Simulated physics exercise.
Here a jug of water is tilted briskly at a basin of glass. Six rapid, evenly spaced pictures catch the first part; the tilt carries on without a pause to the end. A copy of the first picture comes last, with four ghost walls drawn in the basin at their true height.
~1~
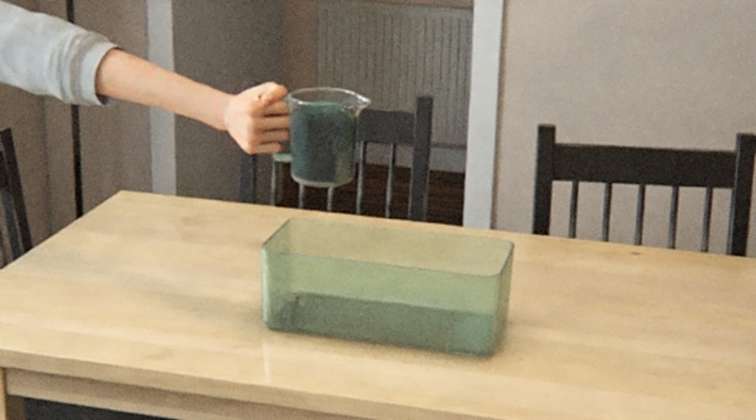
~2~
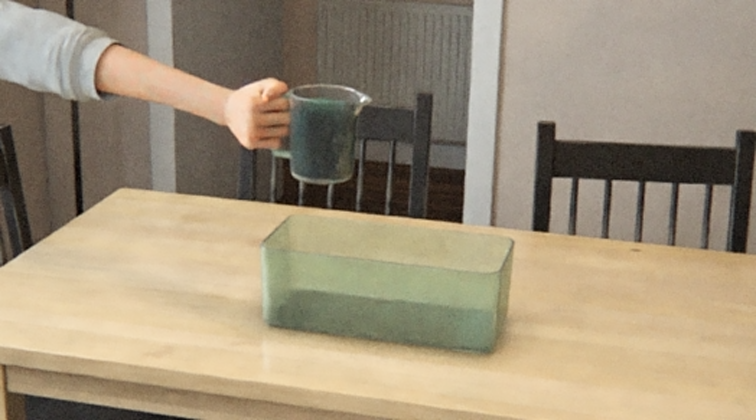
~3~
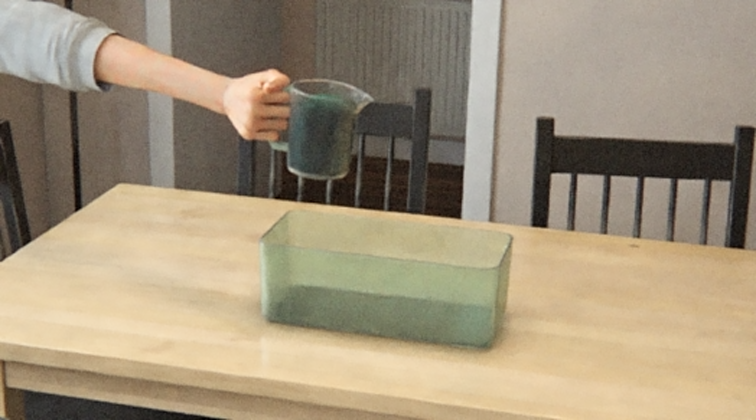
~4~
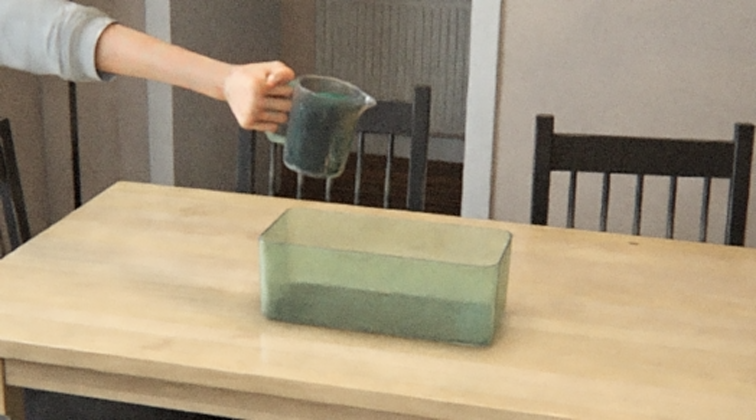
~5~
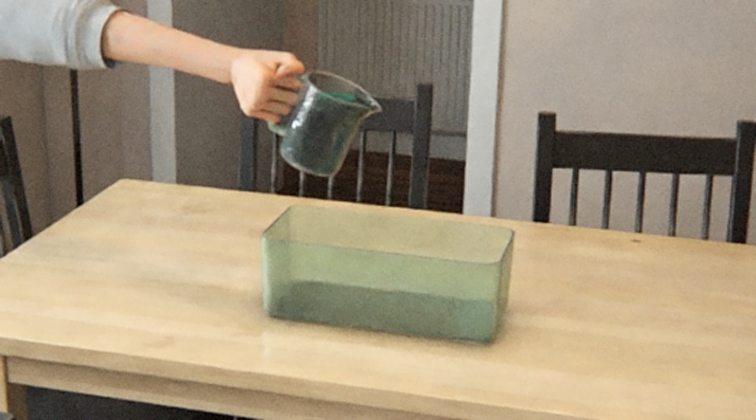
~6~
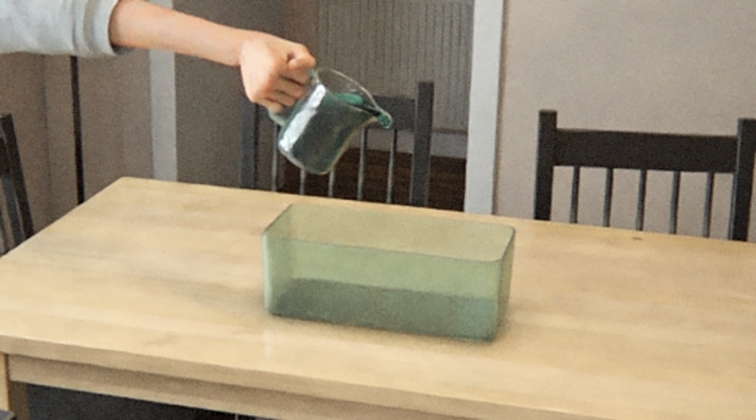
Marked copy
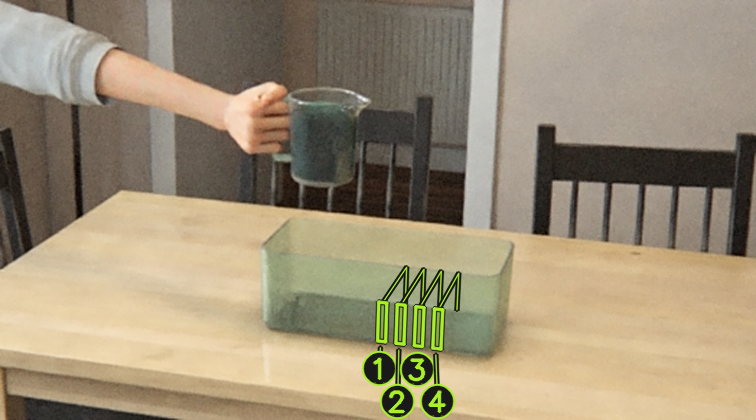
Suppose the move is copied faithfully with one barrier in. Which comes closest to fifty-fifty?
Slot 2.
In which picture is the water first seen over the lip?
In picture 6.
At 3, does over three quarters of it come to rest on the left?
Yes.
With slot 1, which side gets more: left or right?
More ends on the right.
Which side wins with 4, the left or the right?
More ends on the left.
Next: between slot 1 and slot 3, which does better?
The answer is 1.
On the marked copy, 1 at (380, 347); 2 at (398, 349); 3 at (417, 352); 4 at (435, 354).
With 1, about 21 % ends left of the wall and 78 % right of it.
With 2, about 52 % ends left of the wall and 47 % right of it.
With 3, about 89 % ends left of the wall and 8 % right of it; 3 % is lost outside.
With 4, about 95 % ends left of the wall and 2 % right of it.
